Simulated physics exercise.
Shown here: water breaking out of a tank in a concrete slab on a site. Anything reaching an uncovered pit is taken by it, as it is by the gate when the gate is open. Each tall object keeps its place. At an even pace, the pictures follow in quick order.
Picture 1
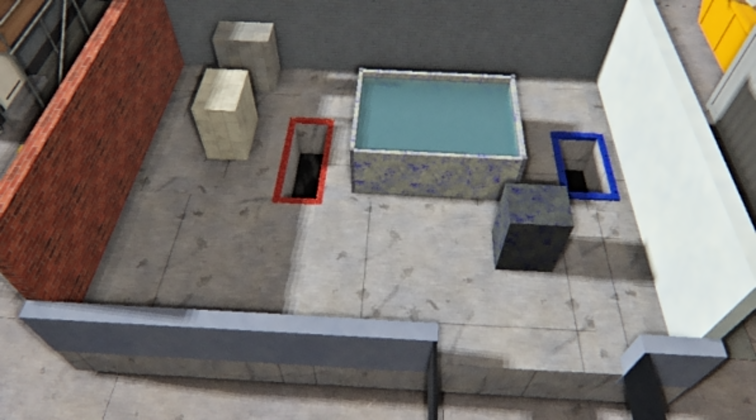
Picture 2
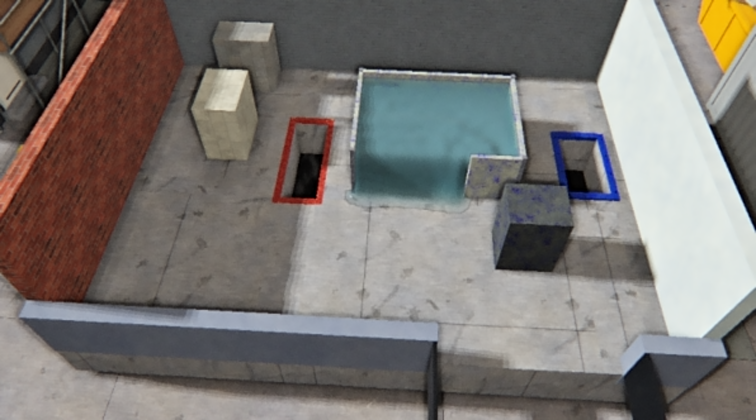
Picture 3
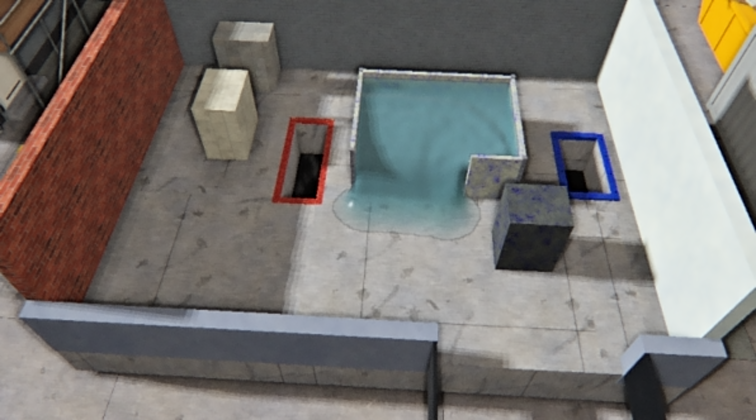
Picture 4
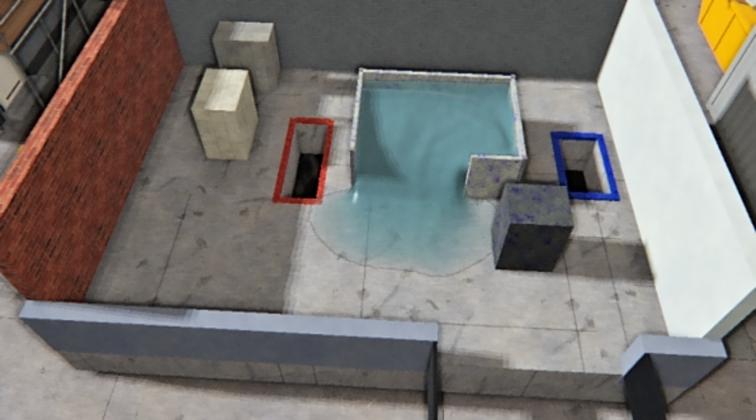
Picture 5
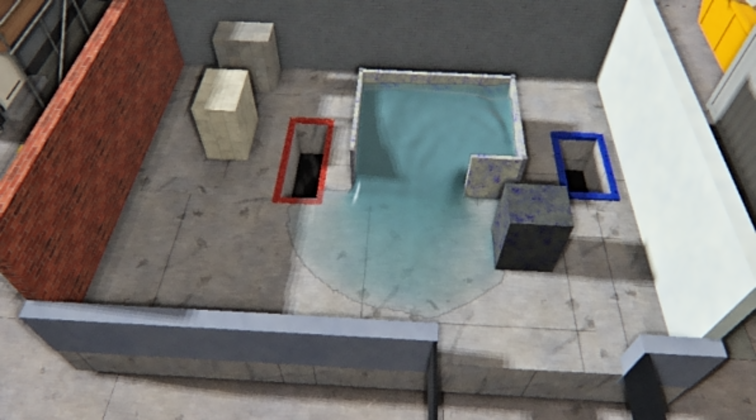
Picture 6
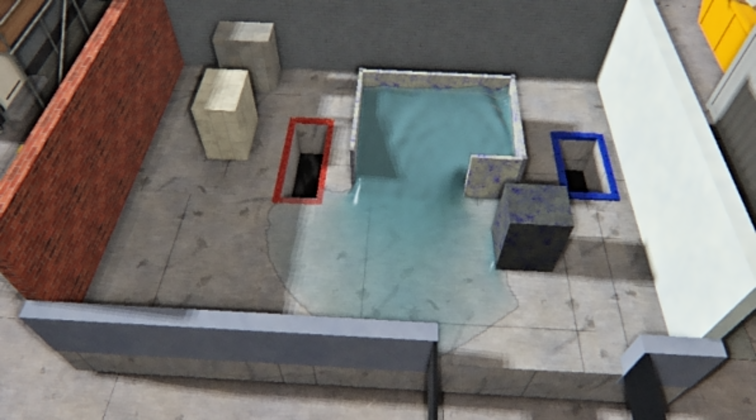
Water pouring from an opened front section of a concrete tank, spreading steadily across the slab and reaching a dark block.
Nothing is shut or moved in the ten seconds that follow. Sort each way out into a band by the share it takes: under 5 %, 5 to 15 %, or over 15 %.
Shares: The gate takes over 15 %; the blue pit takes under 5 %; the red pit takes 5 to 15 %.
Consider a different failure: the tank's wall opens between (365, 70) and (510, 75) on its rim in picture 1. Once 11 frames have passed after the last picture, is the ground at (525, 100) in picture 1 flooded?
Check at the given point: Inundated.
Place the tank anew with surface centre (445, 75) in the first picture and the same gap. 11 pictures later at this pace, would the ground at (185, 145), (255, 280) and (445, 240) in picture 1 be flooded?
Spot 1 unwetted, spot 2 wetted, and spot 3 wetted.
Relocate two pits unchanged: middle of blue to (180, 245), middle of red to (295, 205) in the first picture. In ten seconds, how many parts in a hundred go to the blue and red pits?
The blue pit takes around 15 percent, while the red pit takes around 8 percent.
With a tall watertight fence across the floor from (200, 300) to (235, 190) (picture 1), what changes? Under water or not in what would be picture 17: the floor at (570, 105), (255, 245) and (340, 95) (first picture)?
As the points were listed, they come out free from flooding, taken by the flood, and finally free from flooding.
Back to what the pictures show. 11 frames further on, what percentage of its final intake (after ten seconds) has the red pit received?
Estimate: Roughly 0 %.
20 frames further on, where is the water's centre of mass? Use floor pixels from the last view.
Centre point: Around (327, 232).
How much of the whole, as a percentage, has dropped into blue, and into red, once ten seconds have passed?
Approximate shares: 0 per cent and 10 per cent.
A moment on, water covers 30 % of the floor; the gate 3 %, the blue pit 0 %, the red pit 0 %.
Next, water covers 35 % of the floor; the gate 10 %, the blue pit 0 %, the red pit 0 %.
Then, water covers 50 % of the floor; the gate 18 %, the blue pit 0 %, the red pit 0 %.
Later, water covers 75 % of the floor; the gate 26 %, the blue pit 0 %, the red pit 2 %.
In the end, water covers 95 % of the floor; the gate 31 %, the blue pit 0 %, the red pit 9 %.
